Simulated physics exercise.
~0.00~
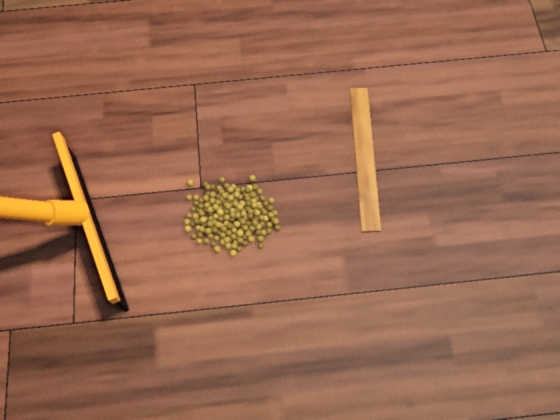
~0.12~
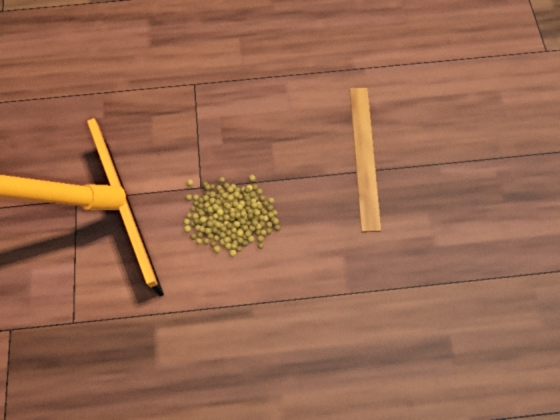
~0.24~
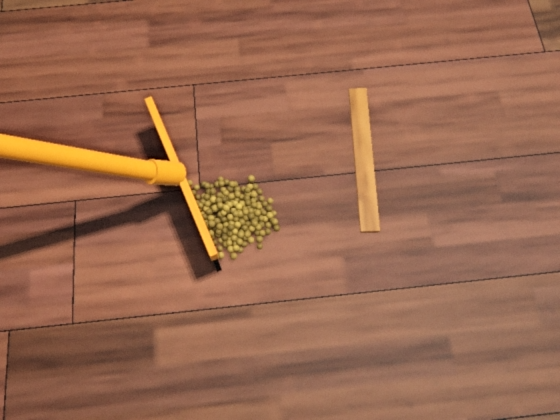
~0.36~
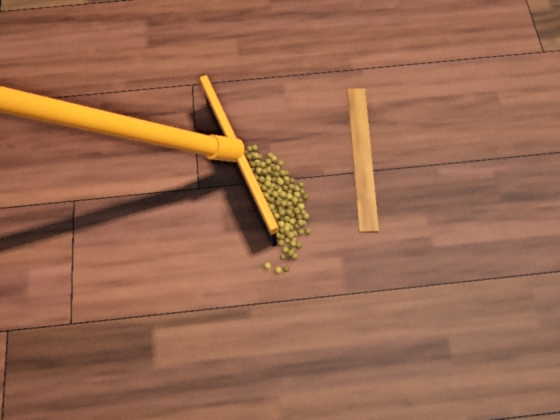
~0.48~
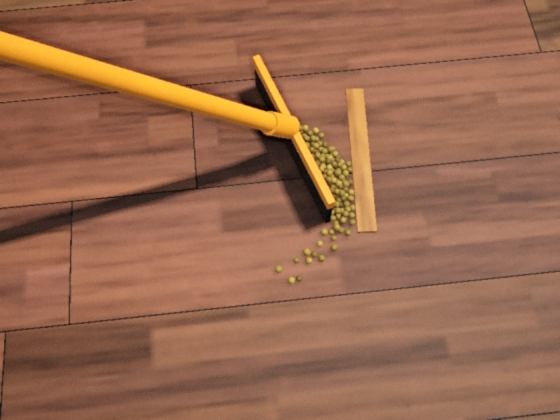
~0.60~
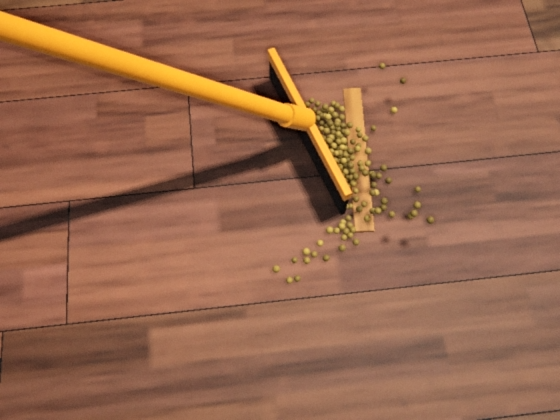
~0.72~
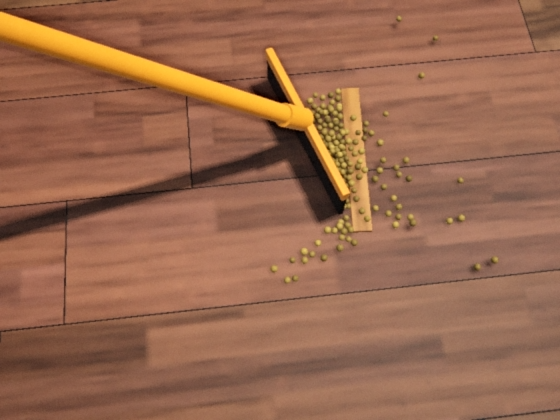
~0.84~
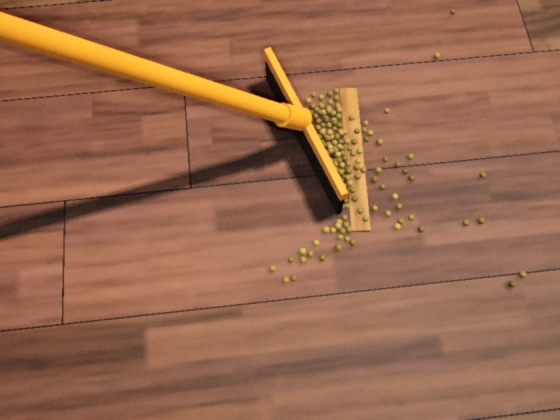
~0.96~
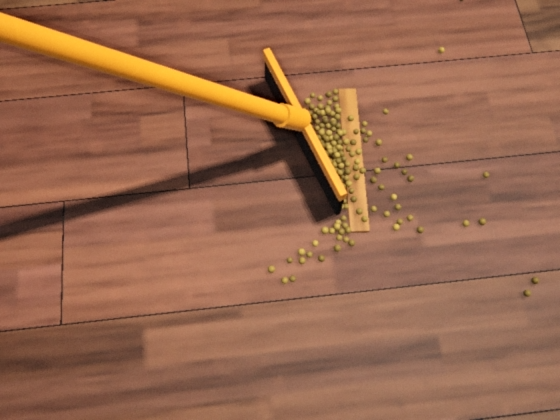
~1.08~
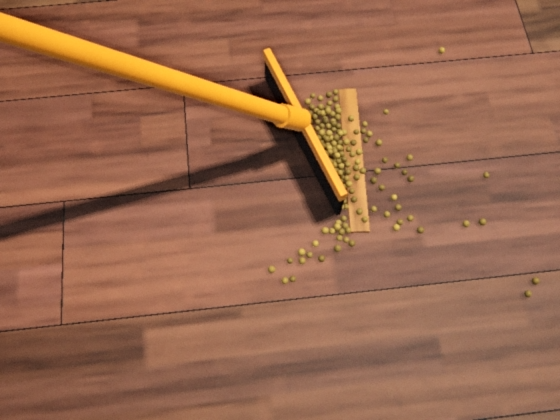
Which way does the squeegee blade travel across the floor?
The blade travels to the right, pushing the green pieces toward the wooden strip.
